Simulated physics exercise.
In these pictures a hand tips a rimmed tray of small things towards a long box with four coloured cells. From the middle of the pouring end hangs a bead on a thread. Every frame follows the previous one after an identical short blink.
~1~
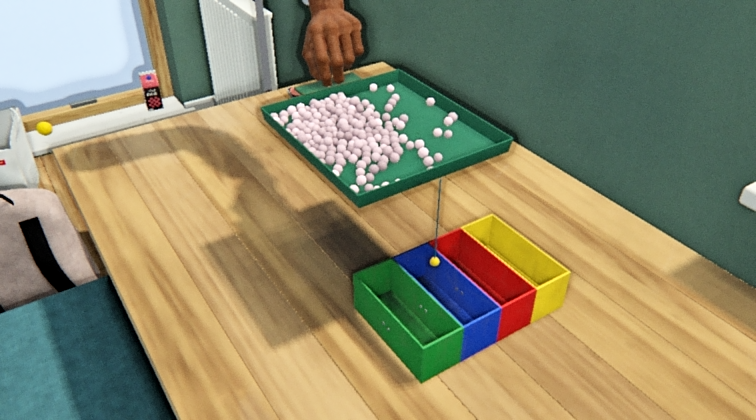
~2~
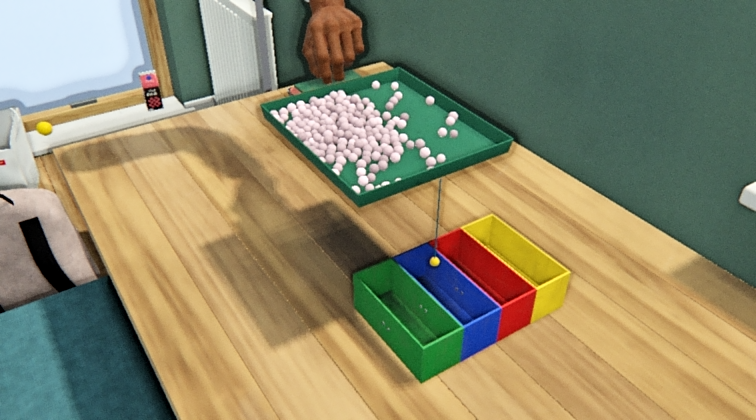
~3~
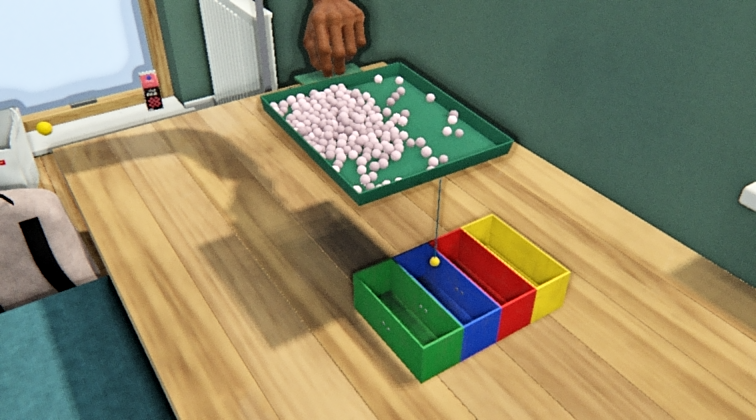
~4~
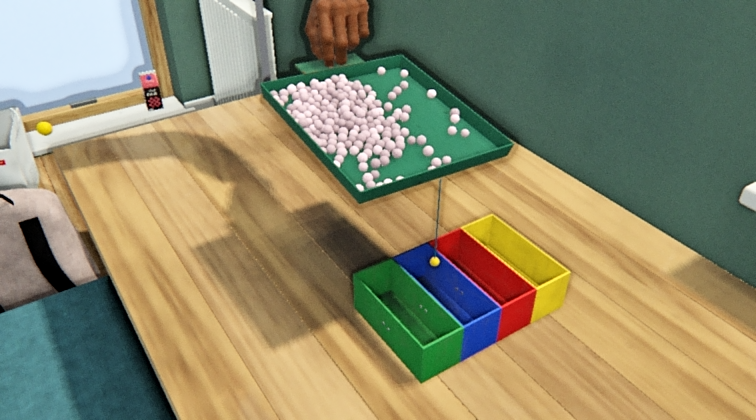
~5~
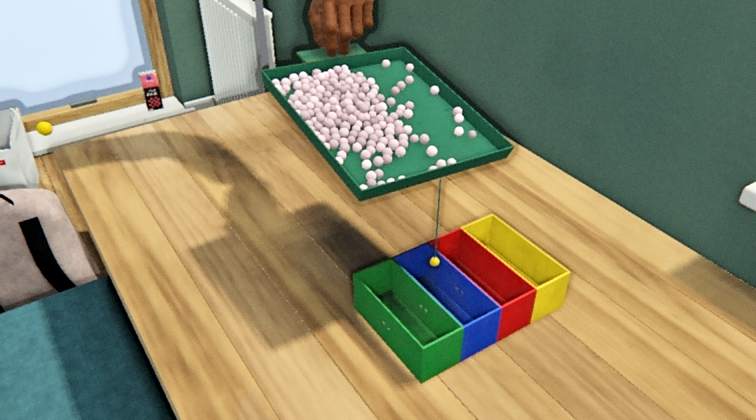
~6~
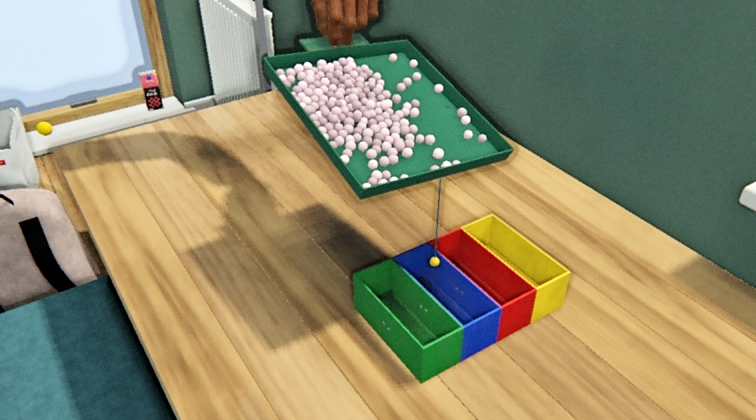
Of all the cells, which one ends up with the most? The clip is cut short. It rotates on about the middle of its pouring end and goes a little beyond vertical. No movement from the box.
The yellow one ends up with the most.
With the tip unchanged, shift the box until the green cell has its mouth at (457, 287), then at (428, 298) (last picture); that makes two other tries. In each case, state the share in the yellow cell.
About 0 per cent, then about 30 per cent.
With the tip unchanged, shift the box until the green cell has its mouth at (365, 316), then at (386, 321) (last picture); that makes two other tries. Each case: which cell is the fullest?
First try: That yellow cell; second try: The yellow one.
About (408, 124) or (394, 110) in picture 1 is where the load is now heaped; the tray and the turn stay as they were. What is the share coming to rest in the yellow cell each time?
First 50 %, then 50 %.
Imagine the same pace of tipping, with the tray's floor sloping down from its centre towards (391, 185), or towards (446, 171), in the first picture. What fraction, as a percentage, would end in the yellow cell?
0 %, give or take, and then 10 %.
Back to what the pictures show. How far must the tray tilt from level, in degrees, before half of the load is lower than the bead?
90°.
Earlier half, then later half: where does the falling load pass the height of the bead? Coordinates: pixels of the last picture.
It passes near (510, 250) first and then near (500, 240).
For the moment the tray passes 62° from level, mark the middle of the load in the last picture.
Near (469, 146).
Soon, tray tipped steeply; most on the tray; a small part in the yellow cell; a stray few in the red cell; a stray few in the blue cell; a small part falling or outside the box.
A while on, tray tipped past a quarter turn; a small part on the tray; about half in the yellow cell; about a quarter in the red cell; a small part in the blue cell; about a quarter falling or outside the box.
Towards the end, tray tipped past a quarter turn; about half in the yellow cell; about a third in the red cell; a small part in the blue cell; a small part falling or outside the box.
Finally, tray tipped past a quarter turn; about half in the yellow cell; about a third in the red cell; a small part in the blue cell; none in the green cell; a small part outside the box.
